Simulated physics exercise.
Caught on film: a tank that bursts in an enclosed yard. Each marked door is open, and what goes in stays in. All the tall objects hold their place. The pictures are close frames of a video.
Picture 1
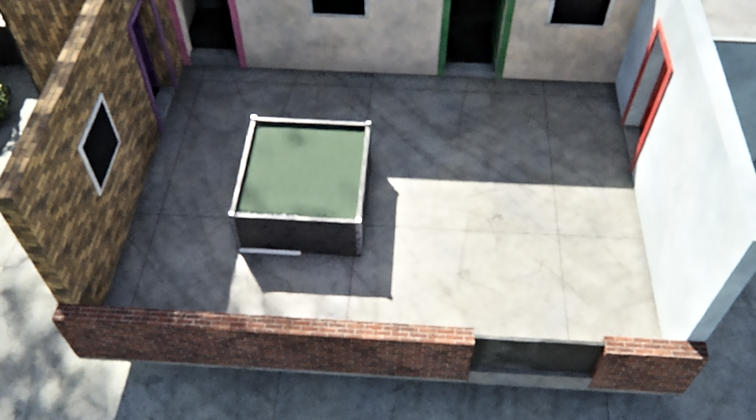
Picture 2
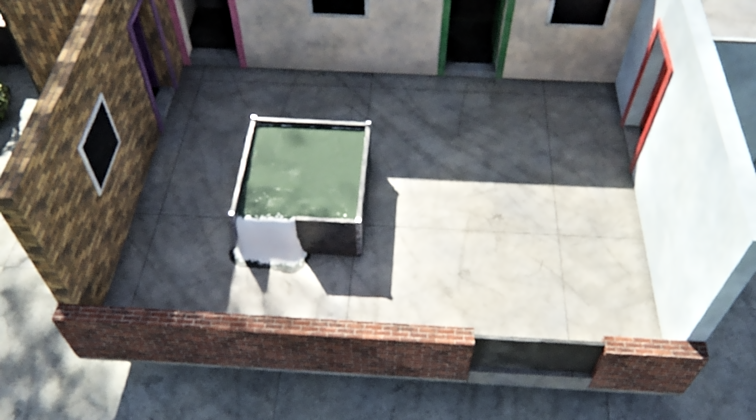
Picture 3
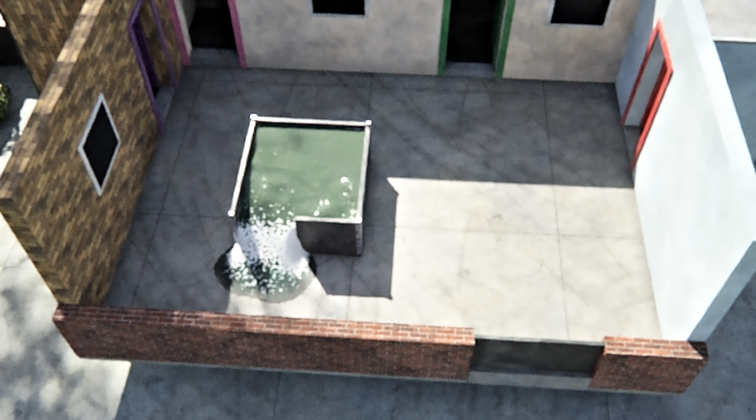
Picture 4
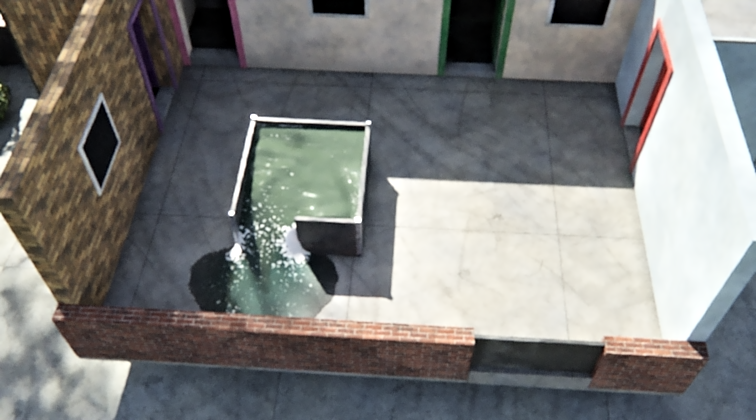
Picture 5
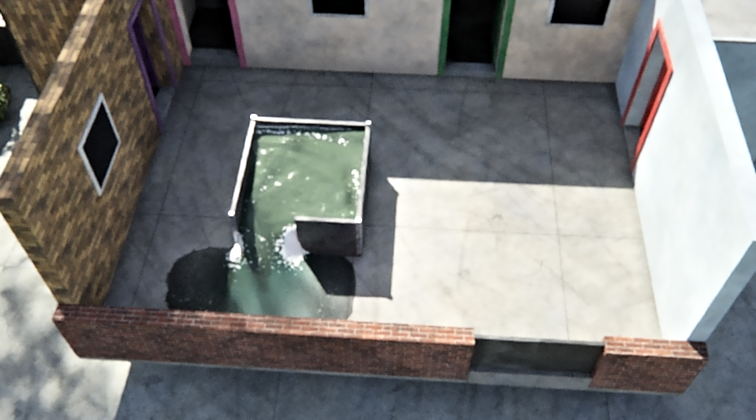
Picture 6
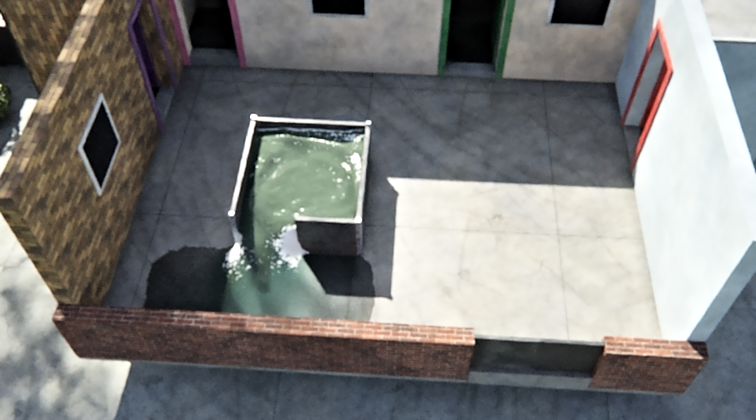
The footage shows a square open tank of still greenish water in a walled yard before water bursts from the left part of its front side, foaming onto the paving and spreading both ways behind the low brick wall.
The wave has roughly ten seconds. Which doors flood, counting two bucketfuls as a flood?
In the end: The pink door holds within the limit; the purple door holds within the limit; the green door holds within the limit; the red door holds within the limit.
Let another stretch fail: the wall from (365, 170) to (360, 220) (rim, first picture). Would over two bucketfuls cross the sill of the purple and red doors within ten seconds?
Then: Purple stays under, red lets more in.
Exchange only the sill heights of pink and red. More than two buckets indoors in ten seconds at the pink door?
My reading: Pink lets more in.
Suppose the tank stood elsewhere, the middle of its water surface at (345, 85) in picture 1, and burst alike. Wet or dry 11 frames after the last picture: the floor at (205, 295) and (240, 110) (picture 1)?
In turn: Flooded, clear.
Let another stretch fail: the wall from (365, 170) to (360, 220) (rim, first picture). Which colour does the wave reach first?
First comes the red door.
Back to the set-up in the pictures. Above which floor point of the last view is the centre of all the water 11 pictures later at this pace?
I would point to (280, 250).
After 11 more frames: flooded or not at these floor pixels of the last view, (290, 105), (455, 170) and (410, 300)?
In that order: Free of water, clear, covered.
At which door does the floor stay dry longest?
It is the green-painted one.
A moment on, water covers 15 % of the floor; the pink door not reached, the purple door not reached, the green door not reached, the red door not reached.
Next, water covers 30 % of the floor; the pink door not reached, the purple door not reached, the green door not reached, the red door not reached.
Then, water covers 60 % of the floor; the pink door wet at the sill, nothing in, the purple door wet at the sill, nothing in, the green door not reached, the red door not reached.
Later, water covers 85 % of the floor; the pink door wet at the sill, nothing in, the purple door wet at the sill, nothing in, the green door wet at the sill, nothing in, the red door wet at the sill, nothing in.
In the end, water covers 100 % of the floor; the pink door wet at the sill, nothing in, the purple door under two buckets in, the green door wet at the sill, nothing in, the red door wet at the sill, nothing in.
